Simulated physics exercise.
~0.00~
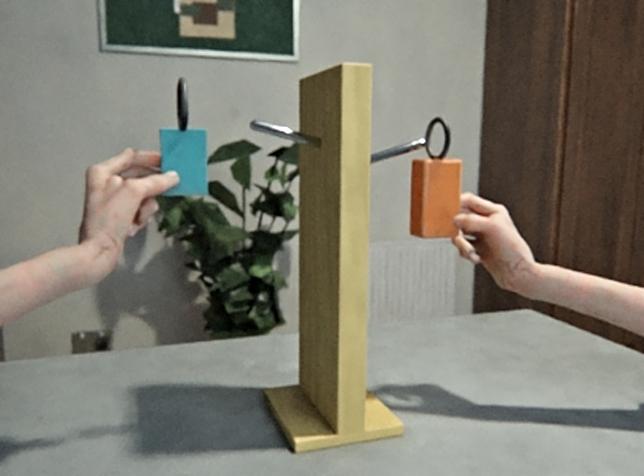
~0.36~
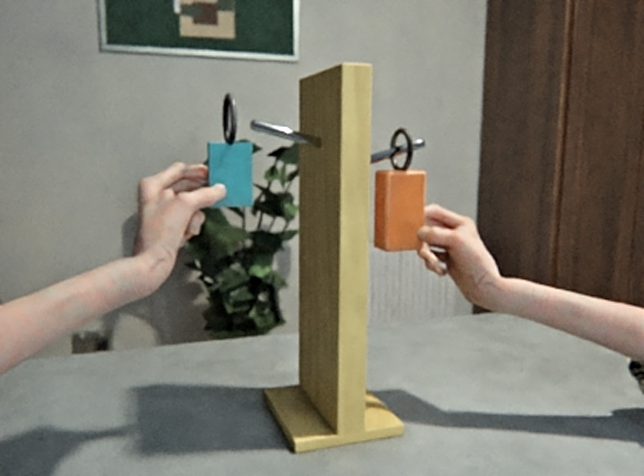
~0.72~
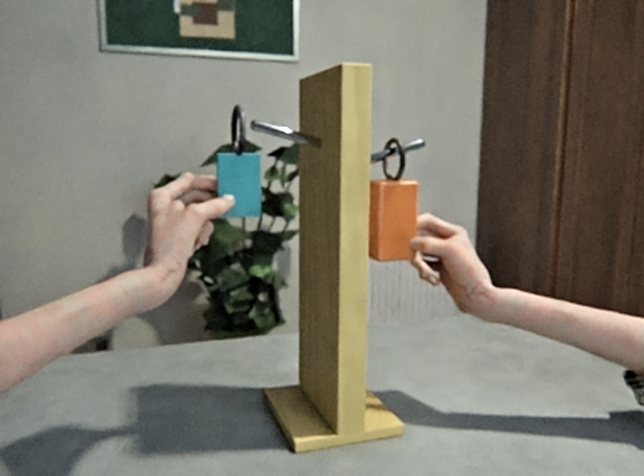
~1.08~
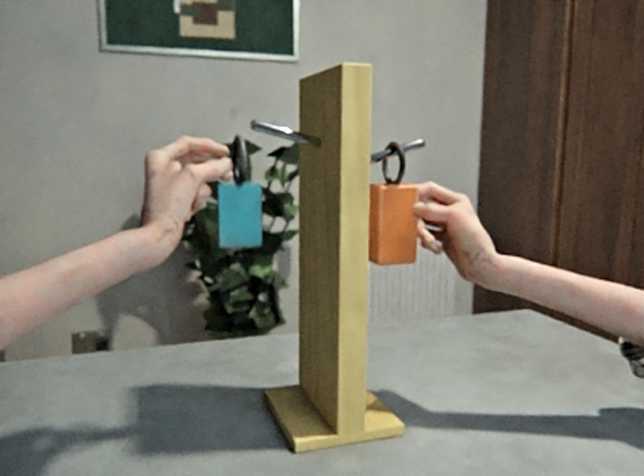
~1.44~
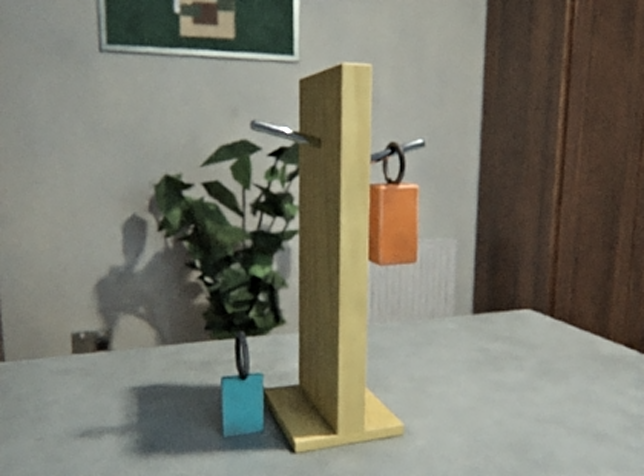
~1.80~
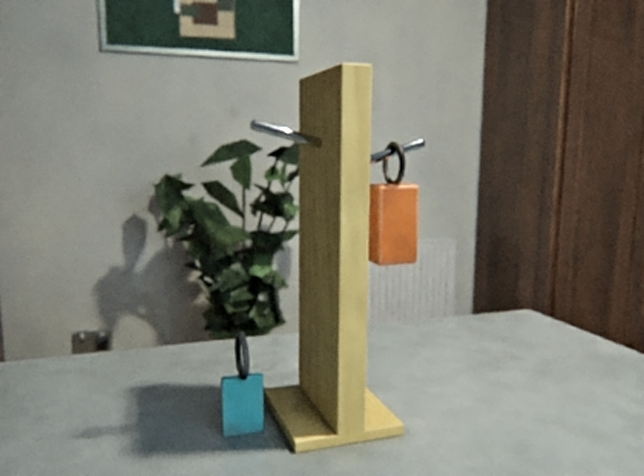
On a grey tabletop in a room with a leafy plant, a pale wall and brown wooden panelling behind, a still camera faces an upright wooden stand with a metal peg on each side. A hand at the left holds a turquoise tag by its ring side, and another at the right holds an orange block-like pouch. Both move inward toward the pegs, then lower slightly. The orange one's ring settles over the right peg, while the turquoise one's ring stays off the left peg. The hands withdraw, and the turquoise tag ends on the table as the orange pouch hangs still.
